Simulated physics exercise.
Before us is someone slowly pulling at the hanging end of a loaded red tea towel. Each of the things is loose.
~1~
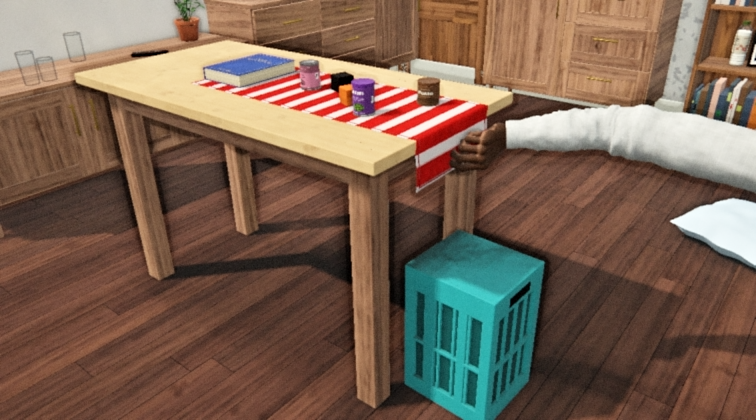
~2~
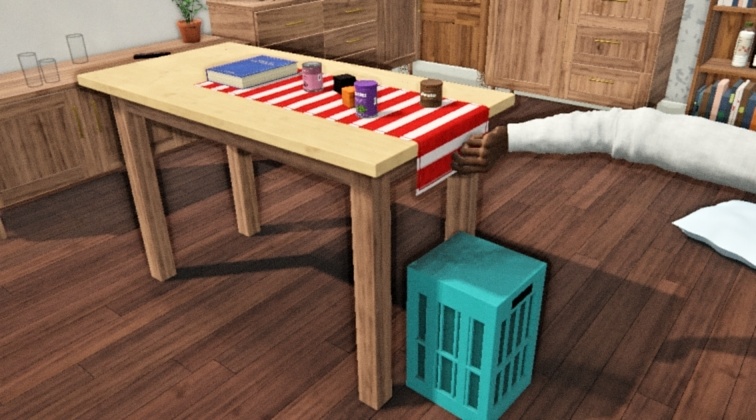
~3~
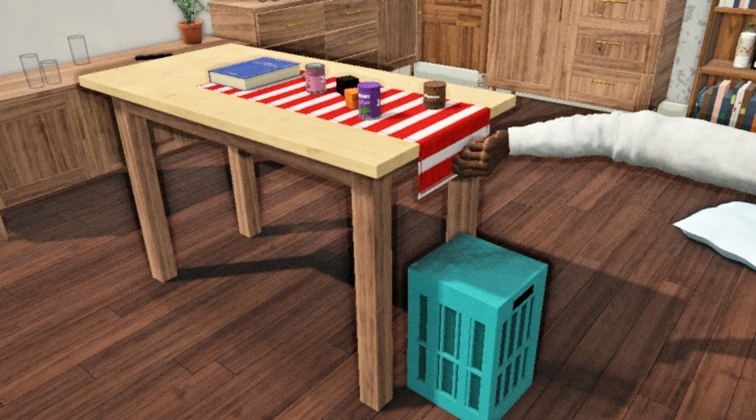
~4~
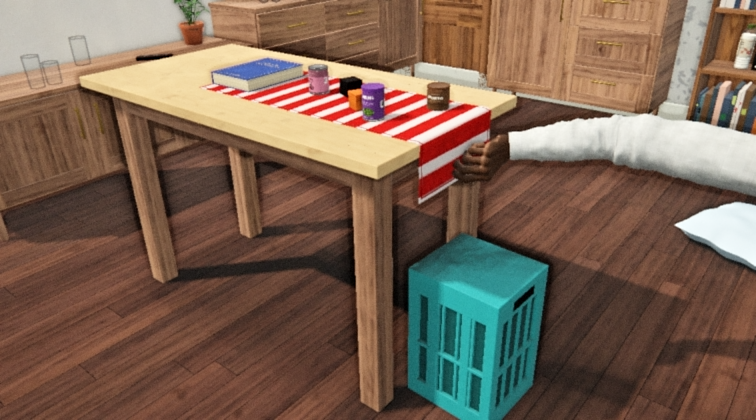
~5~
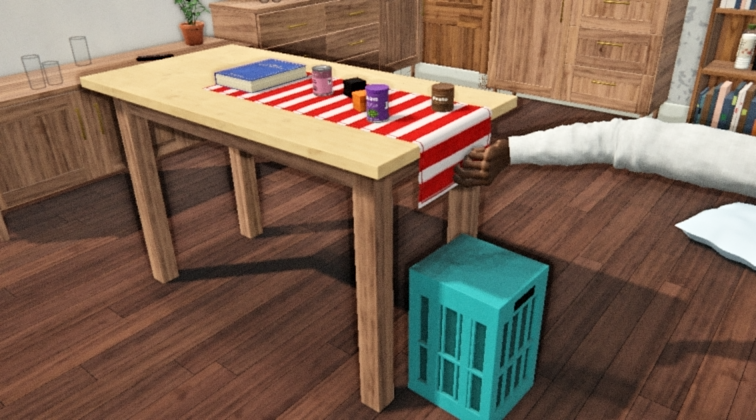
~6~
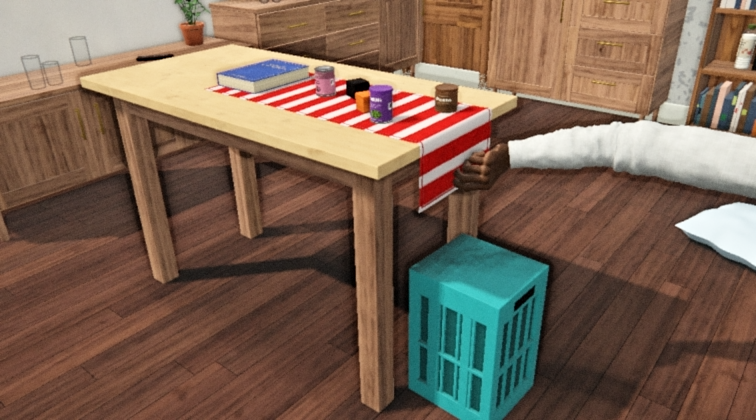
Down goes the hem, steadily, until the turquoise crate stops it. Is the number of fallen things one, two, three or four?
It is two.
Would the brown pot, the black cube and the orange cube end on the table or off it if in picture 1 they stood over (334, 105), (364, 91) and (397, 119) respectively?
Start with the brown pot, which is kept; next the black cube, which is kept; last the orange cube, which is lost.
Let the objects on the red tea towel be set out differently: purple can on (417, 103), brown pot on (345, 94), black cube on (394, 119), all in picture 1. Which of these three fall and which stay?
The purple can ends up knocked off, the brown pot ends up still aboard, the black cube ends up knocked off.
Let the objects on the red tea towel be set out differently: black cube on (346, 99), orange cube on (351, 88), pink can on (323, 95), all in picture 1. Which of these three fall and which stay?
Each in turn: The black cube stays aloft, the orange cube stays aloft, the pink can stays aloft.
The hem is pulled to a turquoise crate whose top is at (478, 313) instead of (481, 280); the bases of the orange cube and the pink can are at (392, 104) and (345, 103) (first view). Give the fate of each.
The orange cube ends up off while the pink can ends up off.
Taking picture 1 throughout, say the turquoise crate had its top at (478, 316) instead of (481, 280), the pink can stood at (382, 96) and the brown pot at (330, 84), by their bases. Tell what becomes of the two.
Observed: Pink can departs; brown pot remains seated.
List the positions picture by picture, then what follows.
The first picture shows hem (416, 193); brown pot (429, 80); purple can (363, 81); orange cube (351, 87); black cube (342, 74); pink can (309, 62); top of the crate (481, 280).
The second picture shows hem (417, 195); brown pot (431, 82).
The third picture shows hem (418, 199); purple can (369, 84).
The fourth picture shows hem (419, 203); orange cube (360, 91); top of the crate (484, 284).
The fifth picture shows hem (419, 208); black cube (355, 80).
The sixth picture shows hem (419, 213); brown pot (447, 86); purple can (381, 88); orange cube (368, 93); black cube (358, 80); pink can (325, 68).
A little later, hem near (456, 216); all still up.
Next, hem near (455, 241); brown pot gone.
Later still, hem on the crate; brown pot and purple can gone.
When it is over, hem on the crate; brown pot and purple can gone. It carries off two.
